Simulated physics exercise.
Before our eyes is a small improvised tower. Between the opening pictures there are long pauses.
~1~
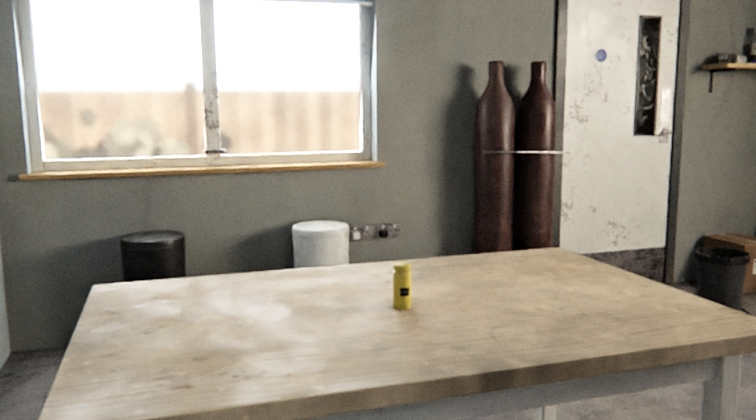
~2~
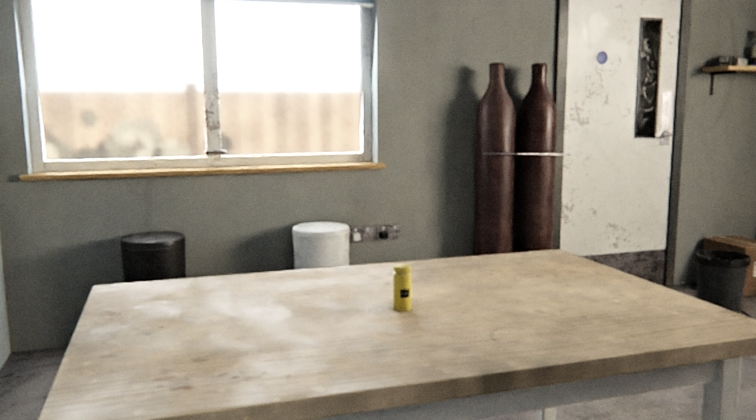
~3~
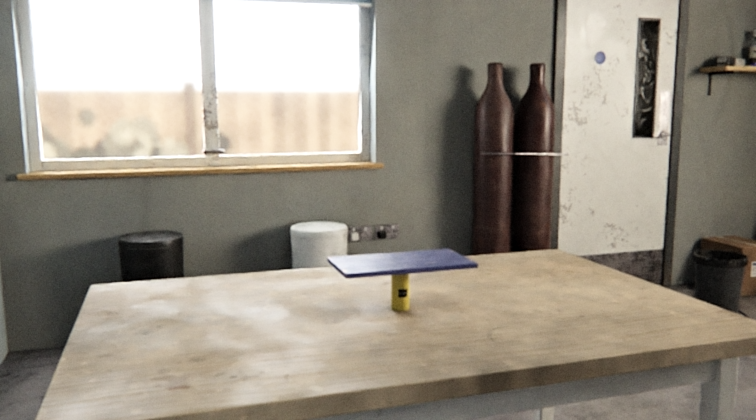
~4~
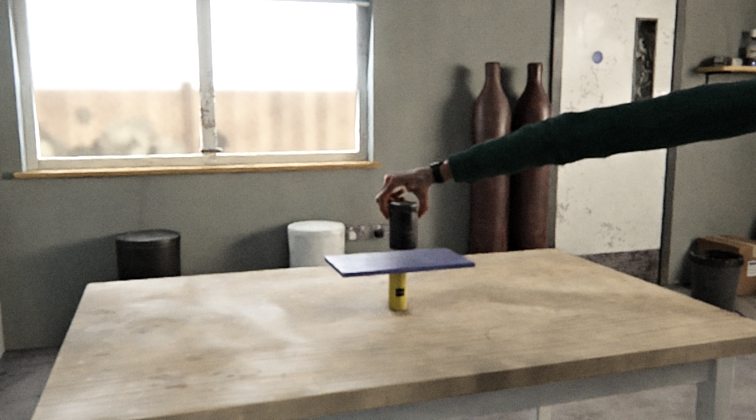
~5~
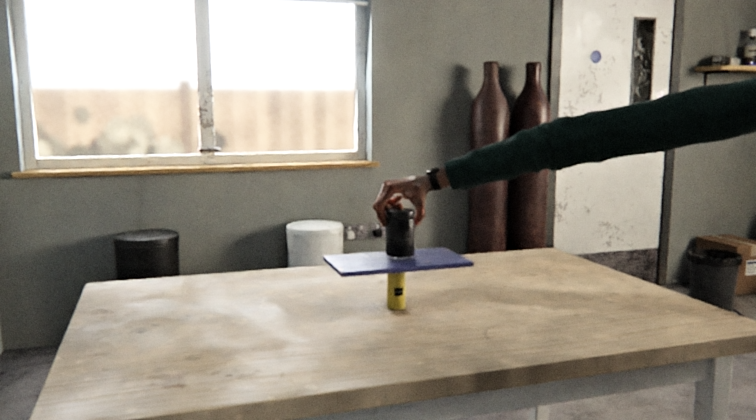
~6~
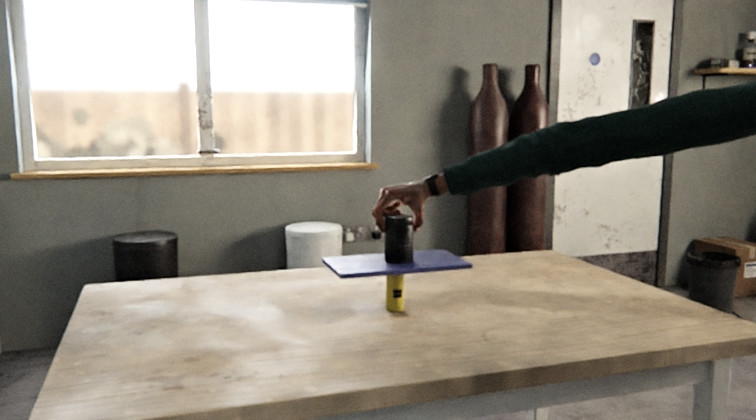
Blue board appearing on top of a small yellow container, then a hand from the right lowering a black jar onto it.
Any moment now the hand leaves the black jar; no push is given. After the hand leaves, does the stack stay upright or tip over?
It stays upright.
Then, 0.20 s later than the last frame, all is still.
Then, 0.40 s later than the last frame, black jar resting near (399, 239).
When it is over, all 3 as before. End places, in pixels of the last picture, black jar near (399, 239). The stack holds.
